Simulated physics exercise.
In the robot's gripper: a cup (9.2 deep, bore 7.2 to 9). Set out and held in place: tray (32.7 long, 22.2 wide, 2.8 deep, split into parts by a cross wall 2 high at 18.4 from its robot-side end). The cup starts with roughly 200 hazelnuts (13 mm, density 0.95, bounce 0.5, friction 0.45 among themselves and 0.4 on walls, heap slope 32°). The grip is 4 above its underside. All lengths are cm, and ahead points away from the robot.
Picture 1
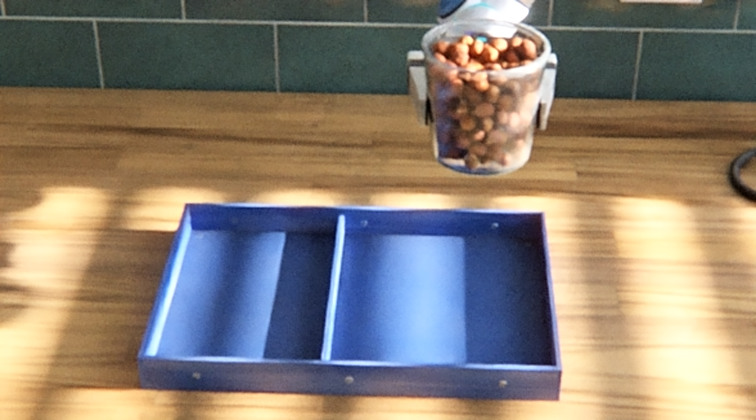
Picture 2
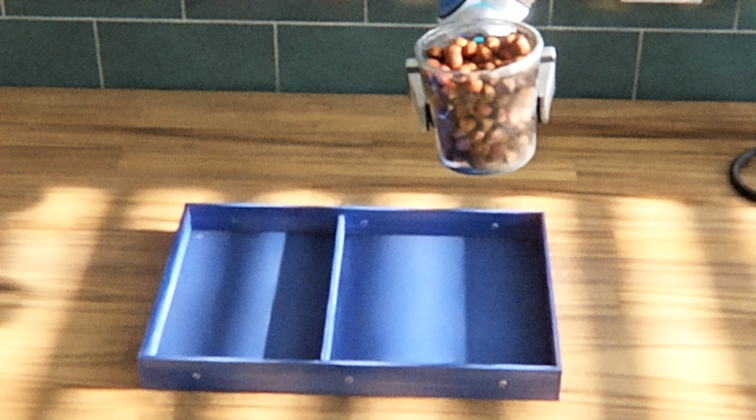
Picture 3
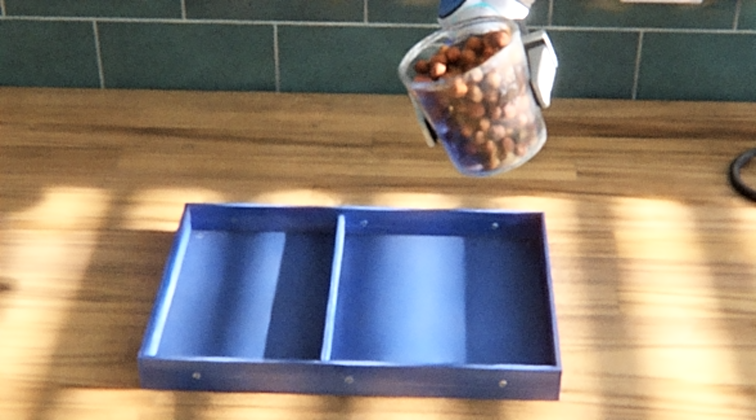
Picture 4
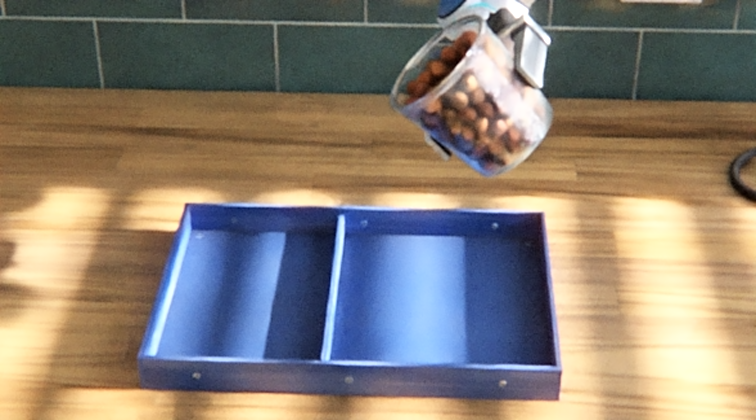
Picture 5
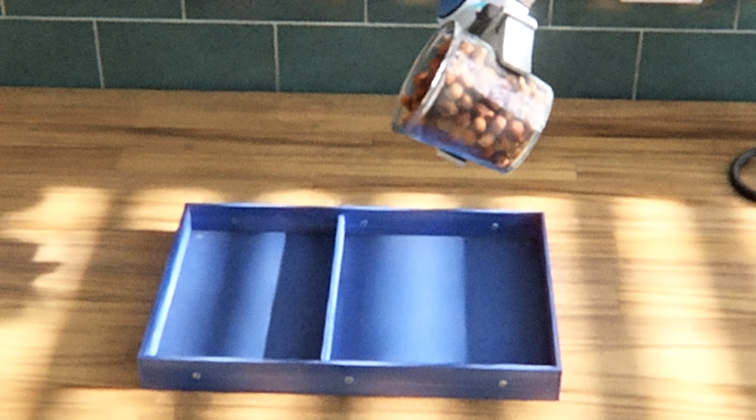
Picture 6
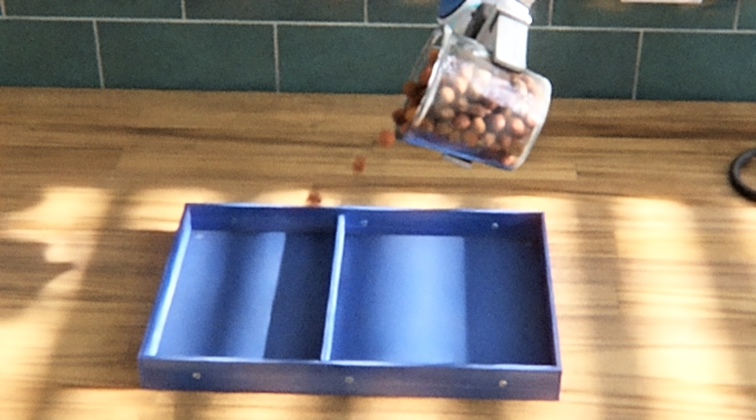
A clear cup of hazelnuts tilts left in a robot's gripper, and a few drop out.
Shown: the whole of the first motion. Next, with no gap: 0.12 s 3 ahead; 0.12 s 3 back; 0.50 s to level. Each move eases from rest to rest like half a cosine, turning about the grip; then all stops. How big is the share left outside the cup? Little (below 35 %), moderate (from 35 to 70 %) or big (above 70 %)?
Outside the cup the share is little, below 35 %.
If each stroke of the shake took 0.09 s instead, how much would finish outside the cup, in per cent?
In that case some 35 per cent.
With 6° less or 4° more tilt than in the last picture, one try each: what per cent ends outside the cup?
About 15 and 30 per cent.
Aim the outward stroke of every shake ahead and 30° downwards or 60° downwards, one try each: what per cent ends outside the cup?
Some 15 and 5 per cent.
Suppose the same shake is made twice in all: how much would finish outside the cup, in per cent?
In that case some 35 per cent.
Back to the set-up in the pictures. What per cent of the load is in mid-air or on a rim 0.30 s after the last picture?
About 16 per cent.
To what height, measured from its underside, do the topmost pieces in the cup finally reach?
Roughly 9.5 cm.
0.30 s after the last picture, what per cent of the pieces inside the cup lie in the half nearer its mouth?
Some 50 per cent.
Then, 0.30 s after the last picture, tilted 65° forward, highest piece 22 above the table; 154 in the cup, 6 in the far-side part, 3 in the robot-side part, 32 in flight or on a rim.
Then, 0.59 s after the last picture, tilted 13° forward, highest piece 25 above the table; 149 in the cup, 23 in the robot-side part, 22 in the far-side part, 1 in flight or on a rim.
Then, 0.94 s after the last picture, level, highest piece 25 above the table; 149 in the cup, 23 in the robot-side part, 23 in the far-side part.
Then, 1.99 s after the last picture, level, highest piece 25 above the table; 149 in the cup, 23 in the robot-side part, 23 in the far-side part.
Final count, 149 in the cup, 23 in the robot-side part, 23 in the far-side part. That is 24 % outside the cup.
